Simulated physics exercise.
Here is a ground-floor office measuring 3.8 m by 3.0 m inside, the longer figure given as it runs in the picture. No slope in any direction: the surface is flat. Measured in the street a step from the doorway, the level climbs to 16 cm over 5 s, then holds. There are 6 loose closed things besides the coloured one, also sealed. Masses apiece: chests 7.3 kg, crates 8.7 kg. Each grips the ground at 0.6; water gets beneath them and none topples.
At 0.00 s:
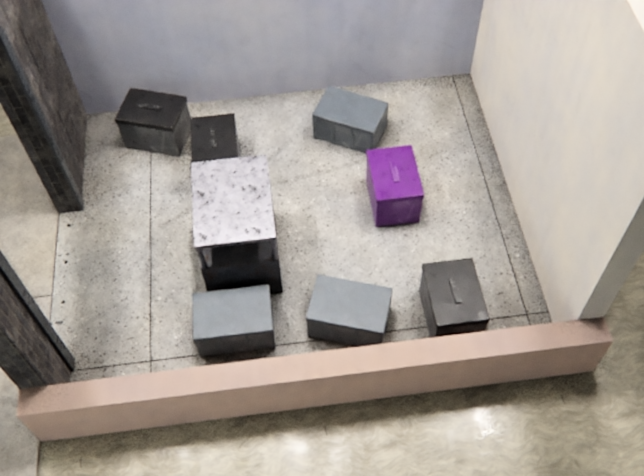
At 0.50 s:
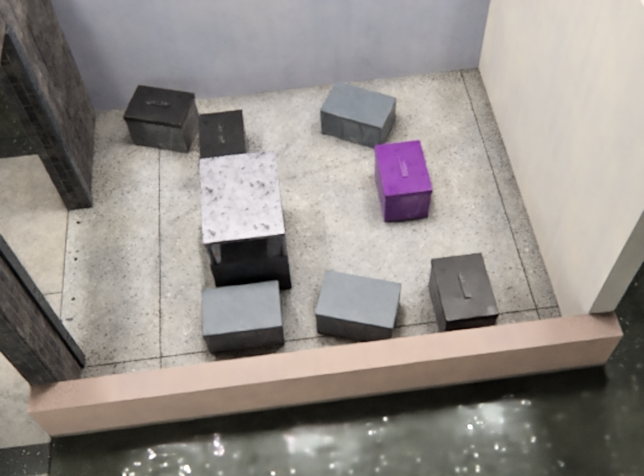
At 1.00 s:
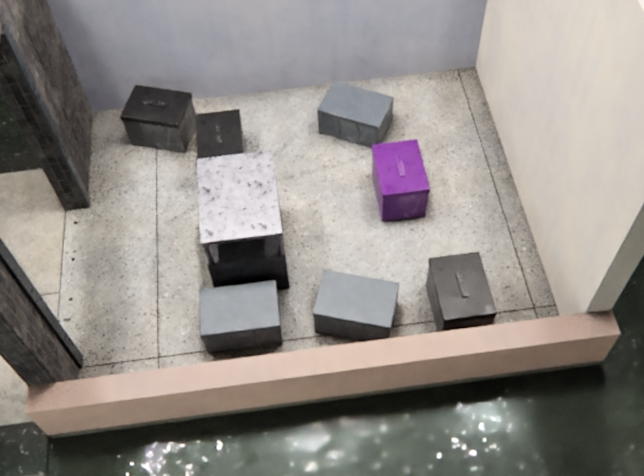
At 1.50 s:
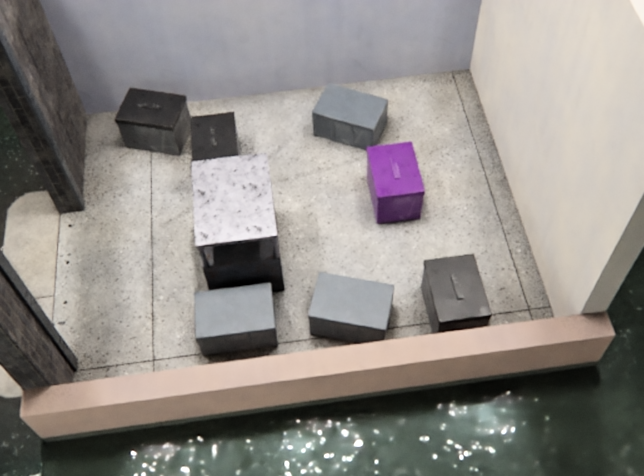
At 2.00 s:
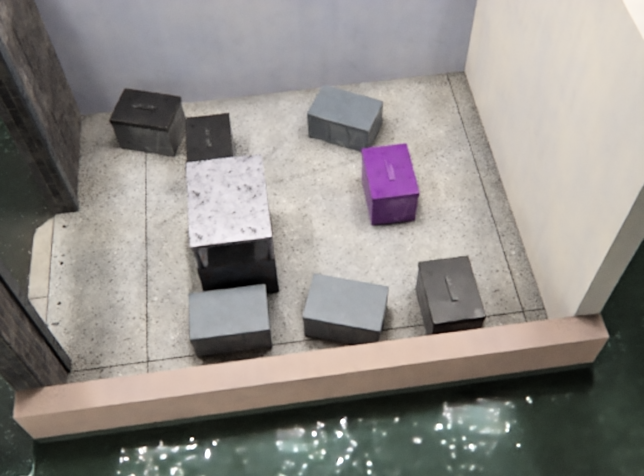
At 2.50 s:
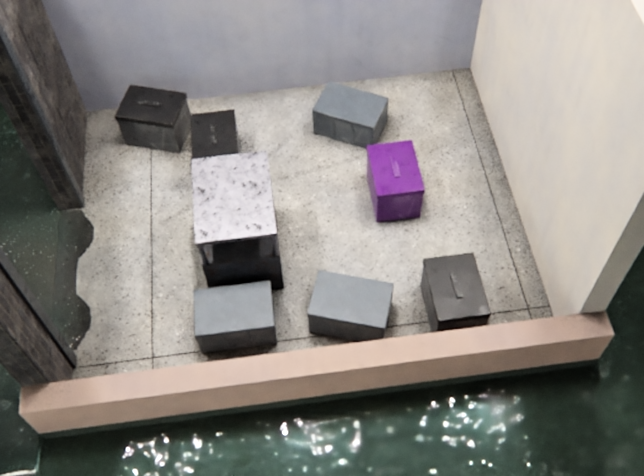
Ground-floor office seen from above, dark water spreading along the outer wall and rising at the left opening, purple chest and grey boxes unmoved.
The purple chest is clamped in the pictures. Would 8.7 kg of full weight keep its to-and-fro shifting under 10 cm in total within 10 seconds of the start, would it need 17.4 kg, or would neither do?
Result: Heavy ballast required.
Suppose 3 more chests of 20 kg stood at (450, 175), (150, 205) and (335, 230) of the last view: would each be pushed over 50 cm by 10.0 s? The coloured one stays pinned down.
Spot one stays inside, spot two crosses the limit, spot three stays inside.
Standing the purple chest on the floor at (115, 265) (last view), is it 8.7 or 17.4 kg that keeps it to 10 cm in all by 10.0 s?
Short answer: No load.
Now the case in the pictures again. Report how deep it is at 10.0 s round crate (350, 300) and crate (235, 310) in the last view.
I'd put it at 10 cm and 8 cm respectively.
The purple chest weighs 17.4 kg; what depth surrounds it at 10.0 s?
Around 6 cm.
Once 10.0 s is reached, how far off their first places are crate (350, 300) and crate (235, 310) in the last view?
They've ended up 150 cm and 200 cm away, in that order.
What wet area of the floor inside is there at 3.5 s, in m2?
Flooded: Near 1.0 m2.
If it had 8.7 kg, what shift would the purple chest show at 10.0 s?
Shift: About 20 cm.
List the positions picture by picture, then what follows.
The purple chest at (395, 172) rests on the ground; 0.0 m2 under water; 0 of 7 have shifted, in the first picture.
The purple chest at (403, 167) rests on the ground; 0.0 m2 under water; 0 of 7 have shifted, in the second picture.
The purple chest at (400, 166) rests on the ground; water covers 0.0 m2; 0 of 7 have shifted, in the third picture.
The purple chest at (395, 169) rests on the ground; water covers 0.0 m2; 0 of 7 have shifted, in the fourth picture.
The purple chest at (390, 170) rests on the ground; 0.0 m2 under water; 0 of 7 have shifted, in the fifth picture.
The purple chest at (395, 167) rests on the ground; water covers 0.0 m2; 0 of 7 have shifted, in the sixth picture.
After 3.5 s the purple chest would be 0 cm from its start with 8.7 kg and 0 cm from its start with 17.4 kg; 0 cm of water round it then.
After 4.5 s the purple chest would be 0 cm from its start with 8.7 kg and 0 cm from its start with 17.4 kg; 0 cm of water round it then.
After 7.0 s the purple chest would be 0 cm from its start with 8.7 kg and 0 cm from its start with 17.4 kg; 2 cm of water round it then.
After 10.0 s the purple chest would be 17 cm from its start with 8.7 kg and 1 cm from its start with 17.4 kg; 6 cm of water round it then.
